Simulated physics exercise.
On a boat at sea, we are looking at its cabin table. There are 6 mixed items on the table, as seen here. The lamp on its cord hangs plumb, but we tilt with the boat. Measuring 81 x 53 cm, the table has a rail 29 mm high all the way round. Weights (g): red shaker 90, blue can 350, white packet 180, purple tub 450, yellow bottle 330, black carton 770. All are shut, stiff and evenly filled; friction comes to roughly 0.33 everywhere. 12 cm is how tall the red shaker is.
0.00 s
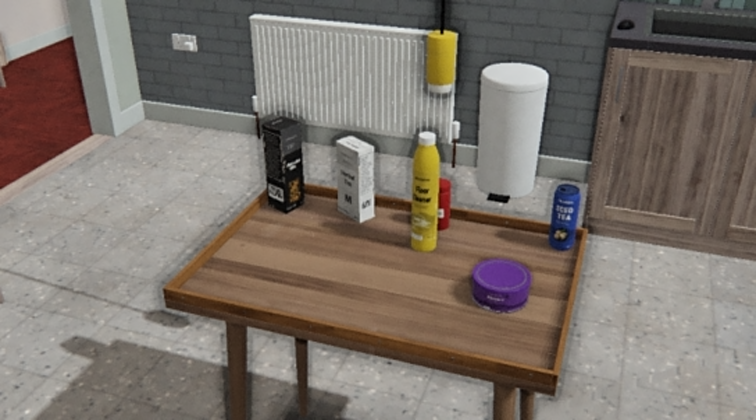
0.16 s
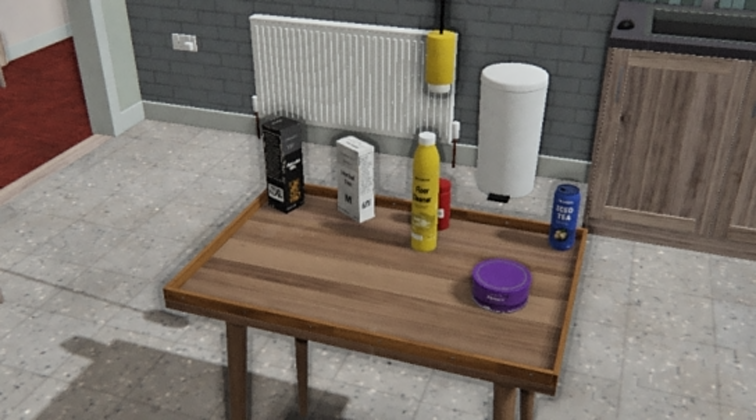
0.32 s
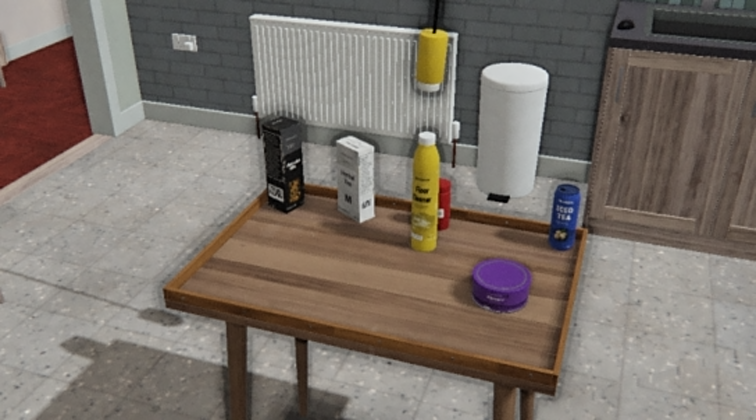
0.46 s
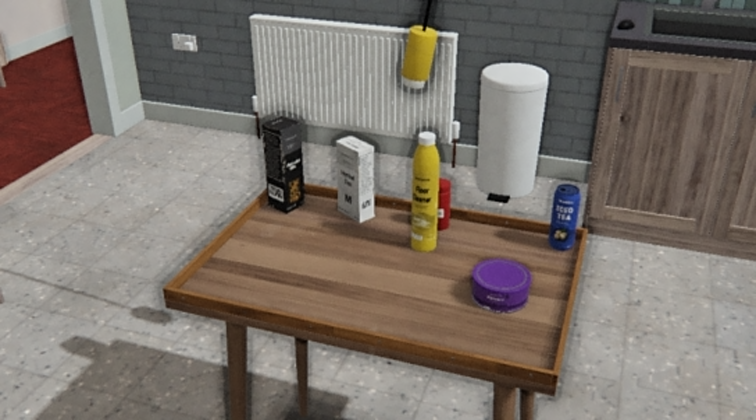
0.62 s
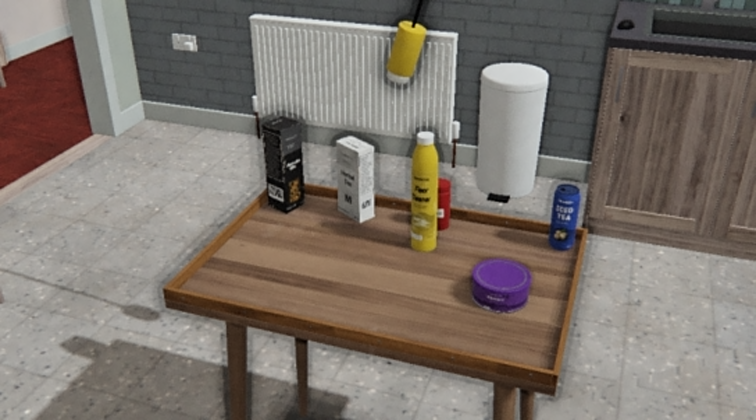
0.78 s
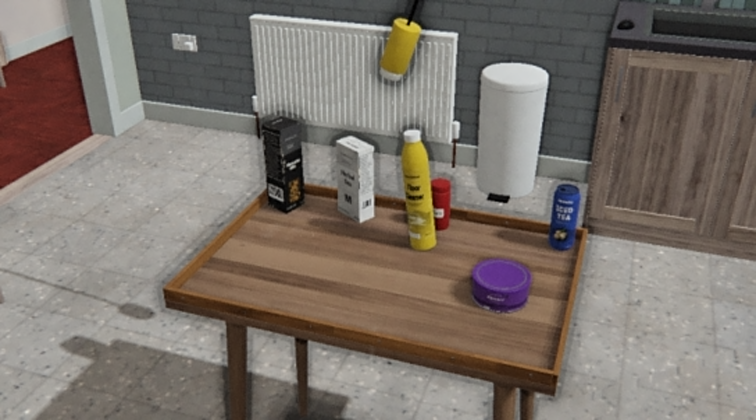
At the start, six items, including a tall yellow bottle and a purple tub, stand on a wooden table, with a yellow lamp hanging straight on its cord beyond. The lamp then swings gradually to the left while the items stay put, and lastly the yellow bottle leans slightly left.
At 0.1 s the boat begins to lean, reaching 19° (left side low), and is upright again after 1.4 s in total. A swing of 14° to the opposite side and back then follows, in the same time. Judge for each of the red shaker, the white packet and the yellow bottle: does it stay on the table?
Red shaker - yes; white packet - yes; yellow bottle - yes.
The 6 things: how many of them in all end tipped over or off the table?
2.
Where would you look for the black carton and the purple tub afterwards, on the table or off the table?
The black carton is not kept in bounds, the purple tub is kept in bounds.
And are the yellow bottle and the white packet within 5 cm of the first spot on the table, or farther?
The yellow bottle ends elsewhere; the white packet stays put.
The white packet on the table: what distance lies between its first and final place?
Around 1 centimetres.
Around 1.08 s, heel 12°, left side down; yellow bottle on its side near (347, 221); black carton tipped 7° against what carries it.
Around 1.58 s, boat level; black carton now off the table; yellow bottle on its side near (321, 217).
Around 1.78 s, heel 5°, right side down; yellow bottle on its side near (321, 217).
Around 2.18 s, heel 14°, right side down; yellow bottle on its side near (322, 217).
Finally (3.4 s), off the table, black carton; on their side or leaning hard on the table, yellow bottle; the other 4 still in place (within 5 cm). In the last view, red shaker near (439, 204), white packet near (353, 179).
